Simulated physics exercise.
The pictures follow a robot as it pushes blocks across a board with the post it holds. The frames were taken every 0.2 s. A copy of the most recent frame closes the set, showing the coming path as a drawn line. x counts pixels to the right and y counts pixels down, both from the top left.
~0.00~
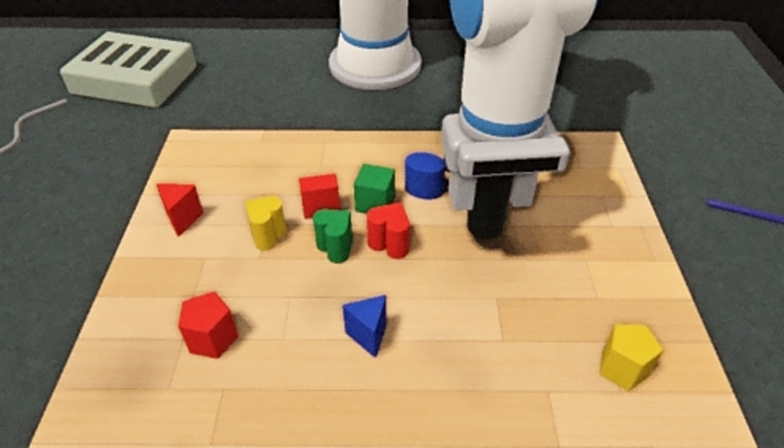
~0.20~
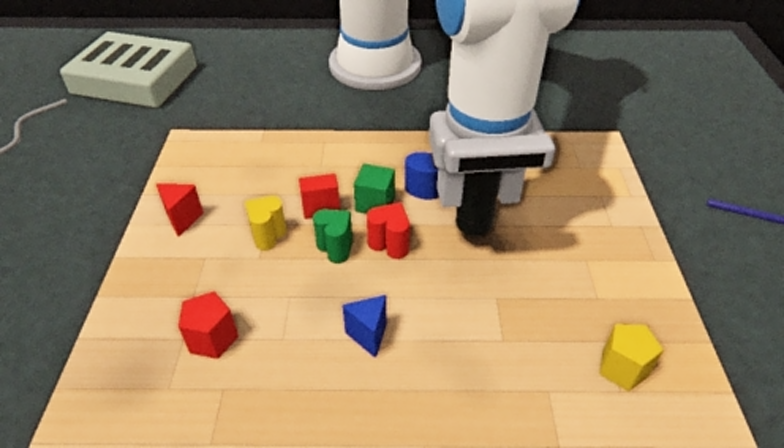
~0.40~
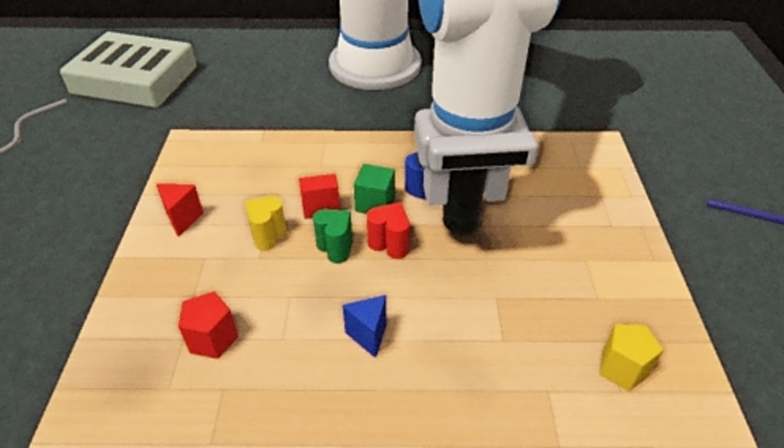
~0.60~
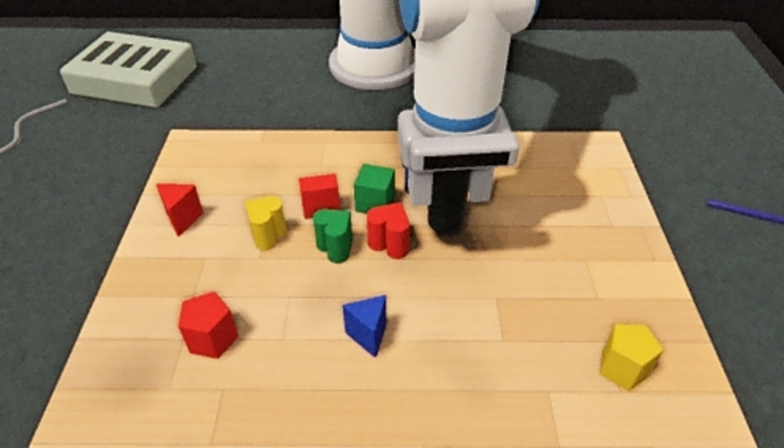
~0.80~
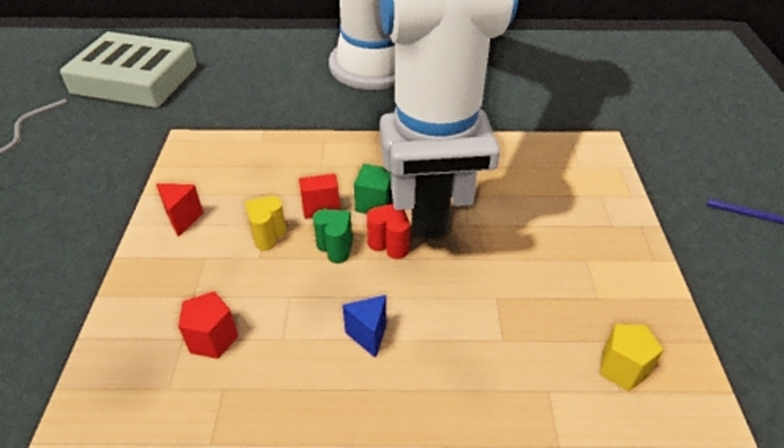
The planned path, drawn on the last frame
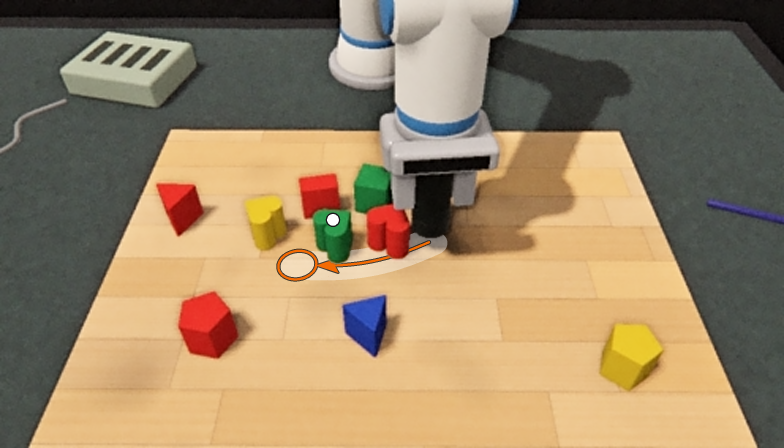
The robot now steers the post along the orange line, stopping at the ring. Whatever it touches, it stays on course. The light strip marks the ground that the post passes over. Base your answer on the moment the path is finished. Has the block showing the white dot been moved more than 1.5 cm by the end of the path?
Yes, that is what happens.
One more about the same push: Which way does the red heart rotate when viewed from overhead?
The red heart rotates clockwise.
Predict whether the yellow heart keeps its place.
It shifts position.
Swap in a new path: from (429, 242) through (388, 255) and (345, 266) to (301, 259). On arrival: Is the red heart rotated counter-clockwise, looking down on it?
No - that is not the case.
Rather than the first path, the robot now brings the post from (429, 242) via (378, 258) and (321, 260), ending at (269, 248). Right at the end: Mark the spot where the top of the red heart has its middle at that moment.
Pixel (242, 201).
The line goes from (429, 242) through (389, 257) and (344, 265) to (297, 265); the dot is on the green heart.
On the path given first. One third of the way, post at (389, 241); green heart at (323, 218), turned 20° anticlockwise; red heart at (355, 217), turned 50° clockwise.
Two thirds of the way, post at (342, 249); yellow heart at (256, 204), turned 25° anticlockwise; green heart at (288, 210); red heart at (317, 217), turned 70° clockwise.
At the end, post at (295, 249); yellow heart at (241, 198), turned 50° anticlockwise; green heart at (271, 197), turned 20° clockwise; green square block unmoved; red heart at (293, 211), turned 95° clockwise.
